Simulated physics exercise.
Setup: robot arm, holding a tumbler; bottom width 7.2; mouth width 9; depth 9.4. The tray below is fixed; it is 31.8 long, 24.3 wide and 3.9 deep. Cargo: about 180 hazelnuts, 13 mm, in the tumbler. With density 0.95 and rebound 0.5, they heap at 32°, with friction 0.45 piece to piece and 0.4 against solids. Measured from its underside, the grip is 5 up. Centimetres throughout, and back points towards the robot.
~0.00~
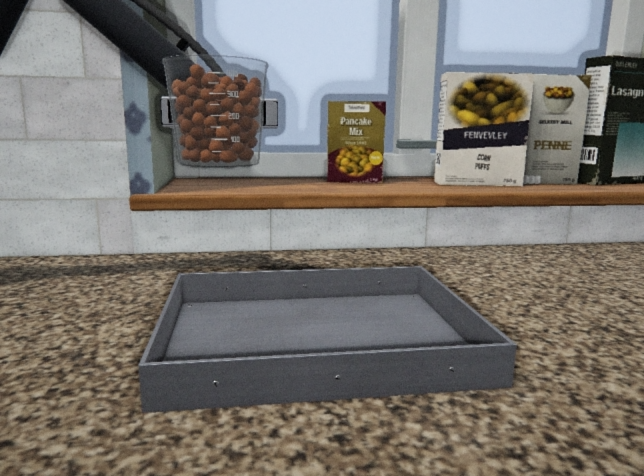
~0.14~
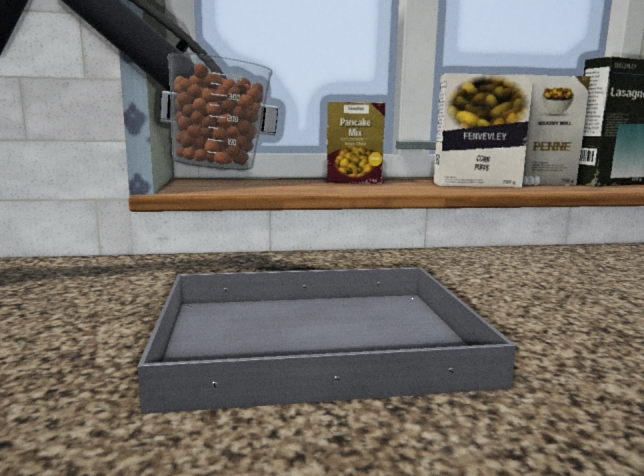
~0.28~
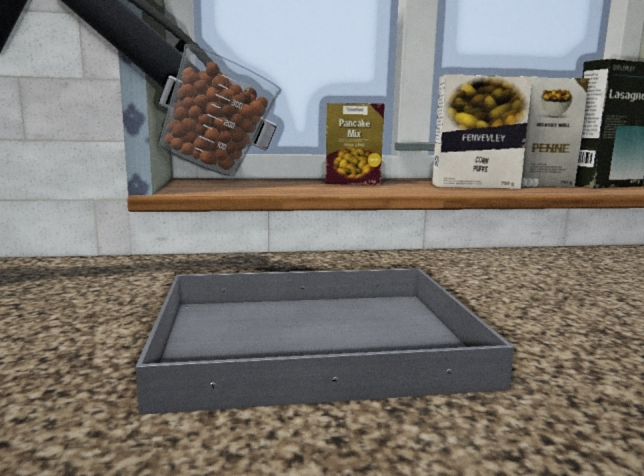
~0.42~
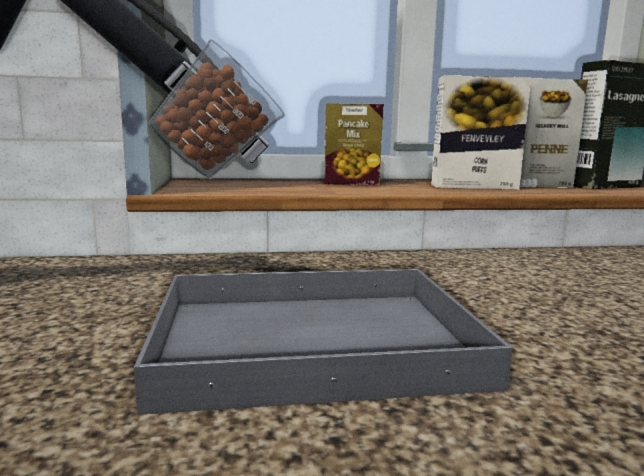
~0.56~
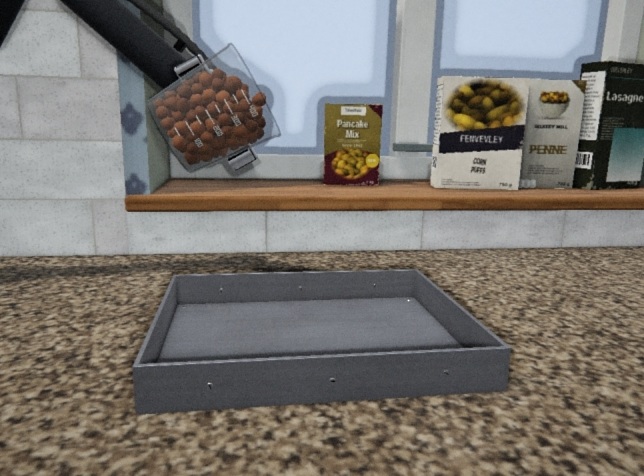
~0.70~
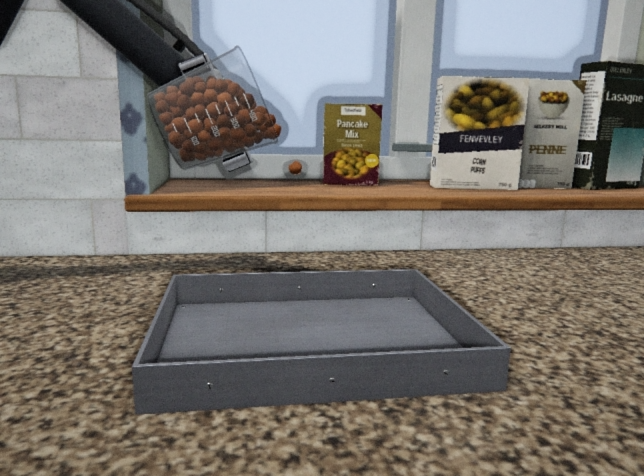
At the start, a dark robot arm holds a clear container of round brown nuts upright above a windowsill lined with food packages, behind an empty gray tray. The arm tips the container steadily over toward the right, the nuts shifting inside, until a single nut appears outside it near the sill.
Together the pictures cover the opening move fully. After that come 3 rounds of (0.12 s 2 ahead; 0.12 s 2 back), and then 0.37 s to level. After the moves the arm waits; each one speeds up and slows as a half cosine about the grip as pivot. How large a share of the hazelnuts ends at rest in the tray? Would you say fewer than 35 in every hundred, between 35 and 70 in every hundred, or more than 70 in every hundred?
Fewer than 35 in every hundred.
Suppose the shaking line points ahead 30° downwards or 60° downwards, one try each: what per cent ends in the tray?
Some 15 and 5 per cent.
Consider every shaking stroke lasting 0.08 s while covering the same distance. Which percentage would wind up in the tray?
In that case about 35 in a hundred.
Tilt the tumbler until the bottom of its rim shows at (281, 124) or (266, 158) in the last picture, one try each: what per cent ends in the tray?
Close to 5 percent for the first and close to 70 percent for the second.
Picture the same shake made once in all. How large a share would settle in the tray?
It would come to around 10 %.
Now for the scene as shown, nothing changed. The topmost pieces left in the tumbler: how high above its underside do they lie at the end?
8.5 cm.
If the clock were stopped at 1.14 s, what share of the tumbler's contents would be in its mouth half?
Estimate: Around 50 %.
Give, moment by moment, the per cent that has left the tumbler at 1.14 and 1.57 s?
Readings in order: 15, 20.
By 1.14 s, tilted 67° forward, highest piece 26 above the table; 153 in the tumbler, 19 in the tray, 3 in flight or on a rim.
By 1.57 s, tilted 43° forward, highest piece 26 above the table; 136 in the tumbler, 37 in the tray, 2 in flight or on a rim.
By 1.99 s, level, highest piece 28 above the table; 136 in the tumbler, 38 in the tray, 1 on the table or floor.
By 3.04 s, level, highest piece 28 above the table; 136 in the tumbler, 38 in the tray, 1 on the table or floor.
Final count, 136 in the tumbler, 38 in the tray, 1 on the table or floor. That is 22 % in the tray.
